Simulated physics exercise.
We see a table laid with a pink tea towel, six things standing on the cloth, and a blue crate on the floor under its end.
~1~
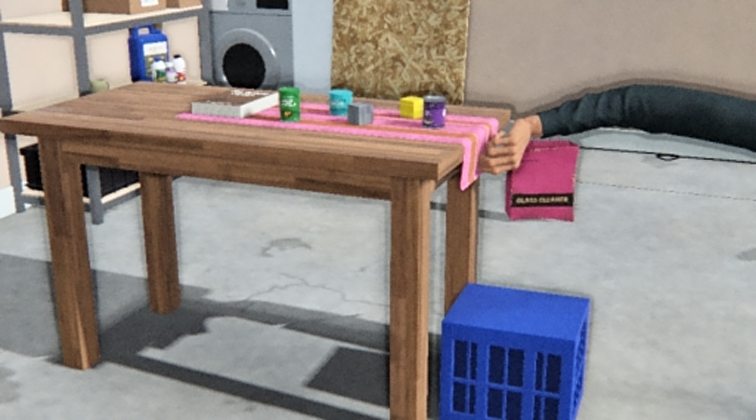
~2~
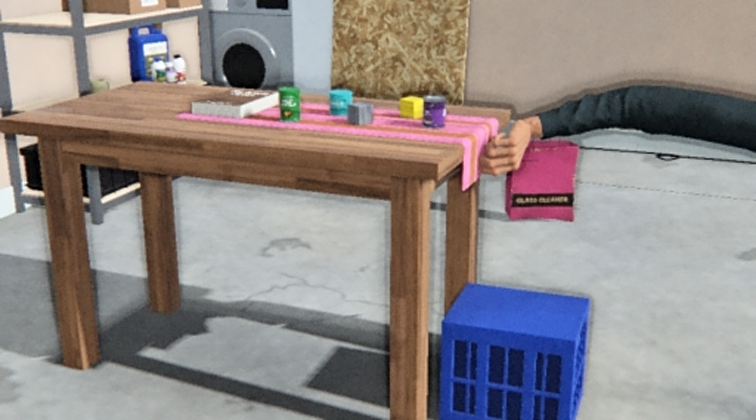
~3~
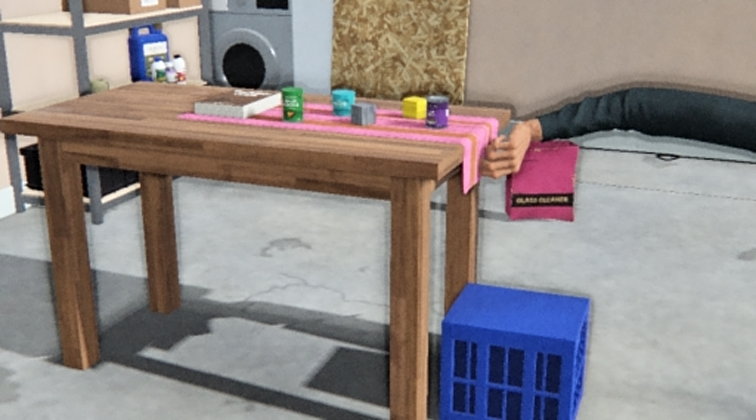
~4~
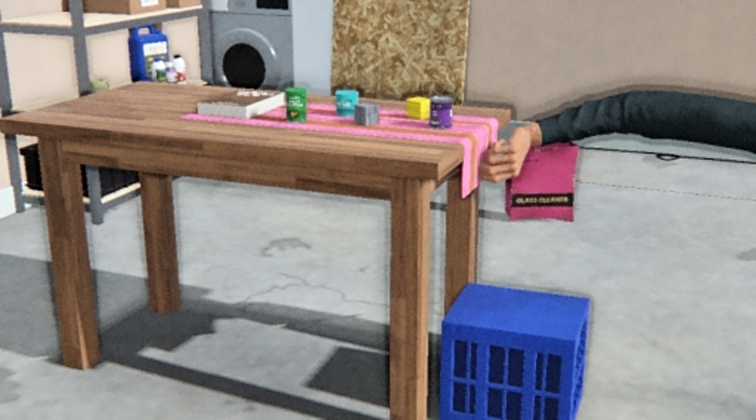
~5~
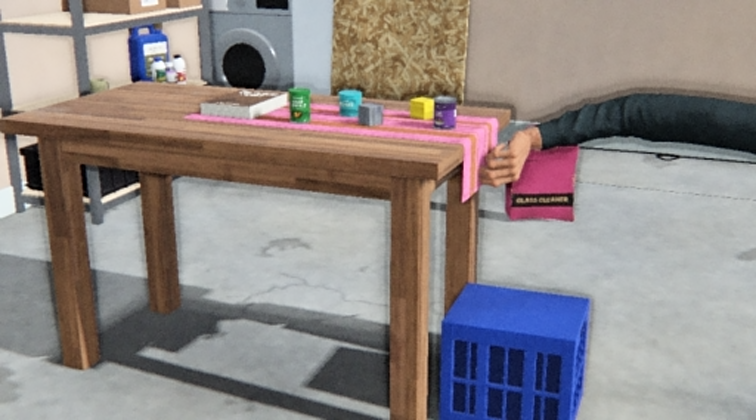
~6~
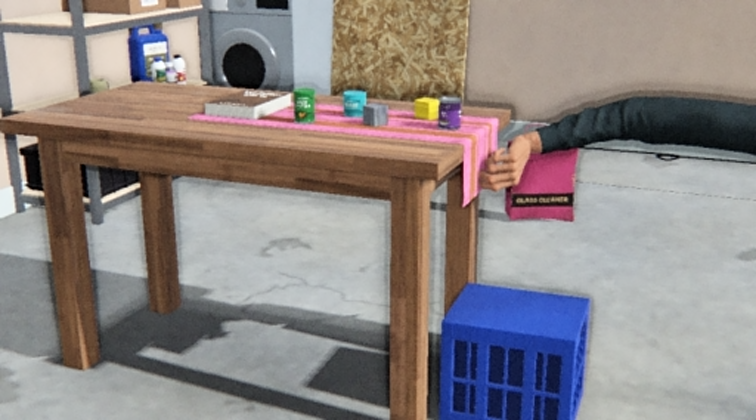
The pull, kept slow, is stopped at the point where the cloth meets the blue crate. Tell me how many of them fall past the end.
The number is three.
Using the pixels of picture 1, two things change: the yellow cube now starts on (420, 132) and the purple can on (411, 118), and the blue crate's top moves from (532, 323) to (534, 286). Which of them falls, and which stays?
The yellow cube is lost; the purple can is lost.
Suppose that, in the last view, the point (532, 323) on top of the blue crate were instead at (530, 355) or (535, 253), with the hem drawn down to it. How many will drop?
It comes to 4 and 1 over the edge.
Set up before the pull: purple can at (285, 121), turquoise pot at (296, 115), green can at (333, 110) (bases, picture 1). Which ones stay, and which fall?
Outcome: The purple can is still in place, the turquoise pot is still in place, the green can is still in place.
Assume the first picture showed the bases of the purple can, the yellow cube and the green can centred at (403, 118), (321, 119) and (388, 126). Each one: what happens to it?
The purple can ends up off; the yellow cube stays put; the green can ends up off.
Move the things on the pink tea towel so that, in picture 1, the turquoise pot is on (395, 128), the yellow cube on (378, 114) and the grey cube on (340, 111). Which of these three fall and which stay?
Of the three, the turquoise pot ends off the top, the yellow cube ends off the top and the grey cube stays aloft.
Soon after, hem near (480, 230); purple can gone.
After that, hem near (480, 283); purple can and yellow cube gone.
In the end, hem on the crate; purple can, yellow cube and grey cube gone. The answer is three.
